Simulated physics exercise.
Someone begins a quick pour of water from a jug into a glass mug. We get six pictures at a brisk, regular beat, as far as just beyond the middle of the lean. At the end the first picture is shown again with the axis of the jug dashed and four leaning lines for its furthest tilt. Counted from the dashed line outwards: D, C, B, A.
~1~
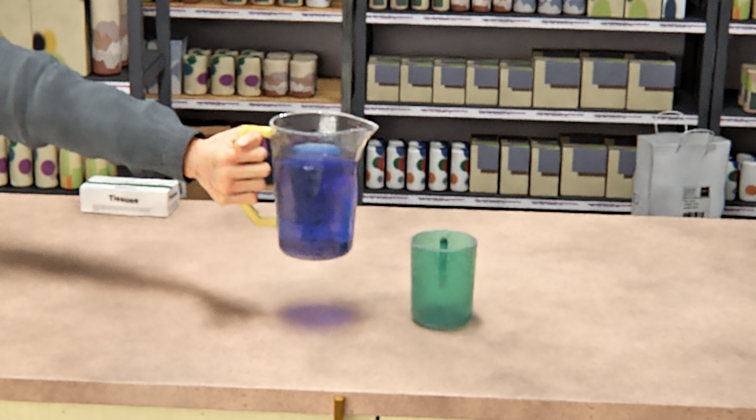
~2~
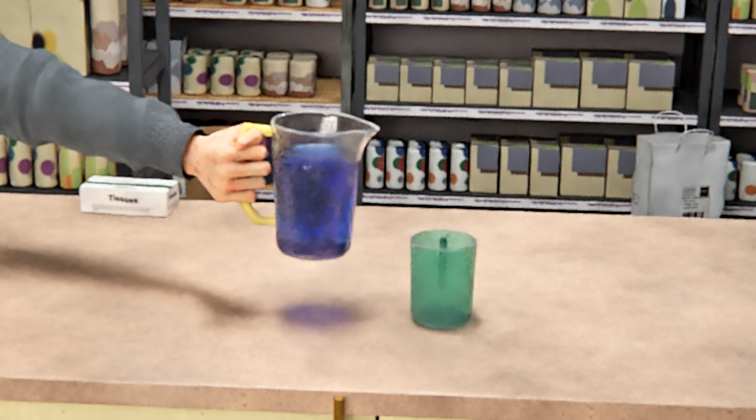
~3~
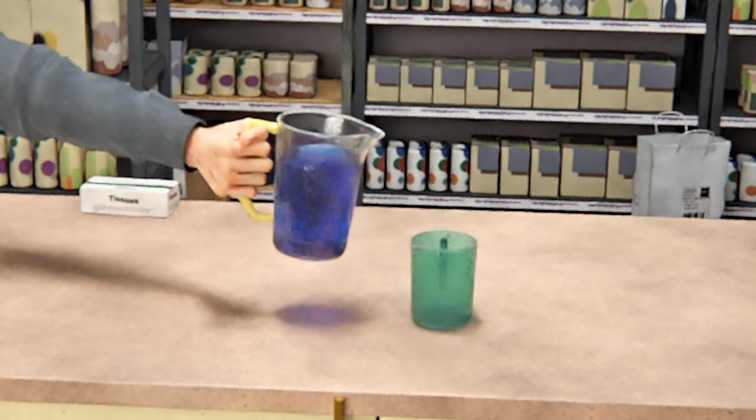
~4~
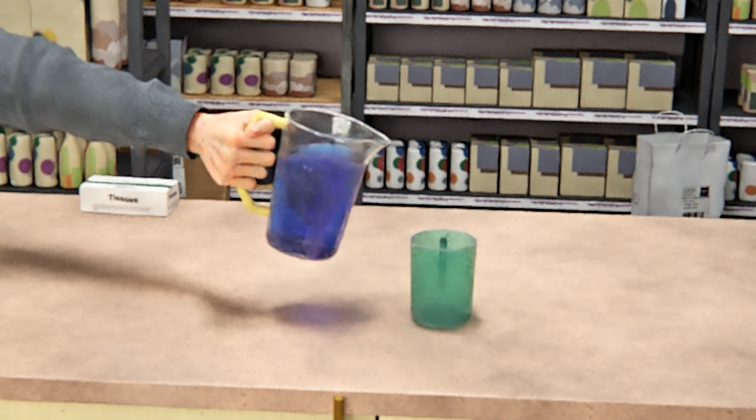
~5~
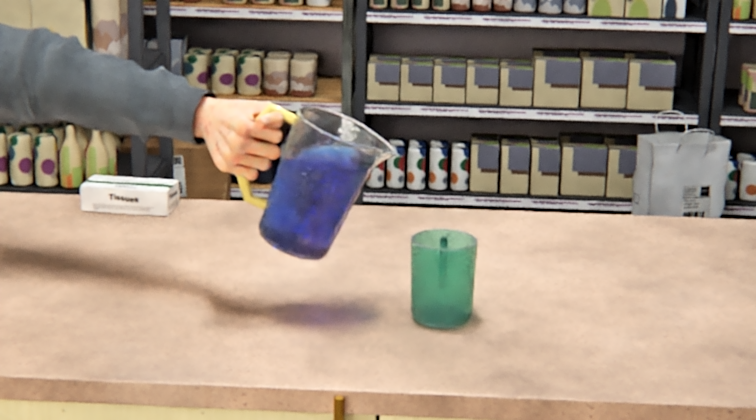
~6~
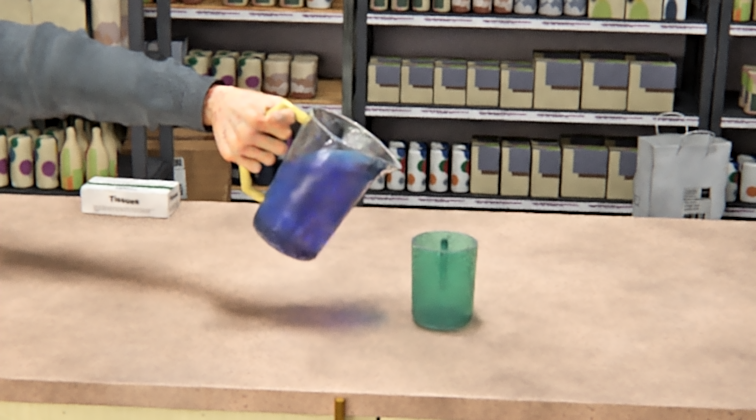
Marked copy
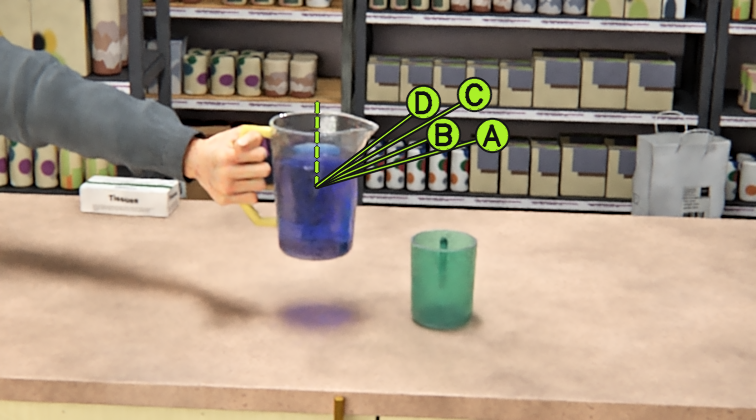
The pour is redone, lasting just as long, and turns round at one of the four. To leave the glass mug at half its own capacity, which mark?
I would pick tilt C.
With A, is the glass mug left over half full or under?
Over half.
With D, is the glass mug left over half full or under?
Under half.
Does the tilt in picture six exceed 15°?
Yes, it does.
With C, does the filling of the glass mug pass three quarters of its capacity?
No, less.
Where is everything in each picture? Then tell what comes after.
Upright, lip at (377, 127); rim of the glass mug round (444, 239); nothing has left yet.
Upright, lip at (378, 128); nothing has left yet.
Tipped about 6°, lip at (383, 134); nothing has left yet.
Tipped about 13°, lip at (389, 142); nothing has left yet.
Tipped about 21°, lip at (395, 152); nothing has left yet.
Tipped about 30°, lip at (400, 166); nothing has left yet.
On the marked copy, A at (476, 140); B at (426, 139); C at (460, 104); D at (411, 115).
With A, the glass mug ends with about 89 % of what it can hold; 5 % of the water is spilt.
With B, the glass mug ends with about 69 % of what it can hold.
With C, the glass mug ends with about 48 % of what it can hold.
With D, the glass mug ends with about 30 % of what it can hold.
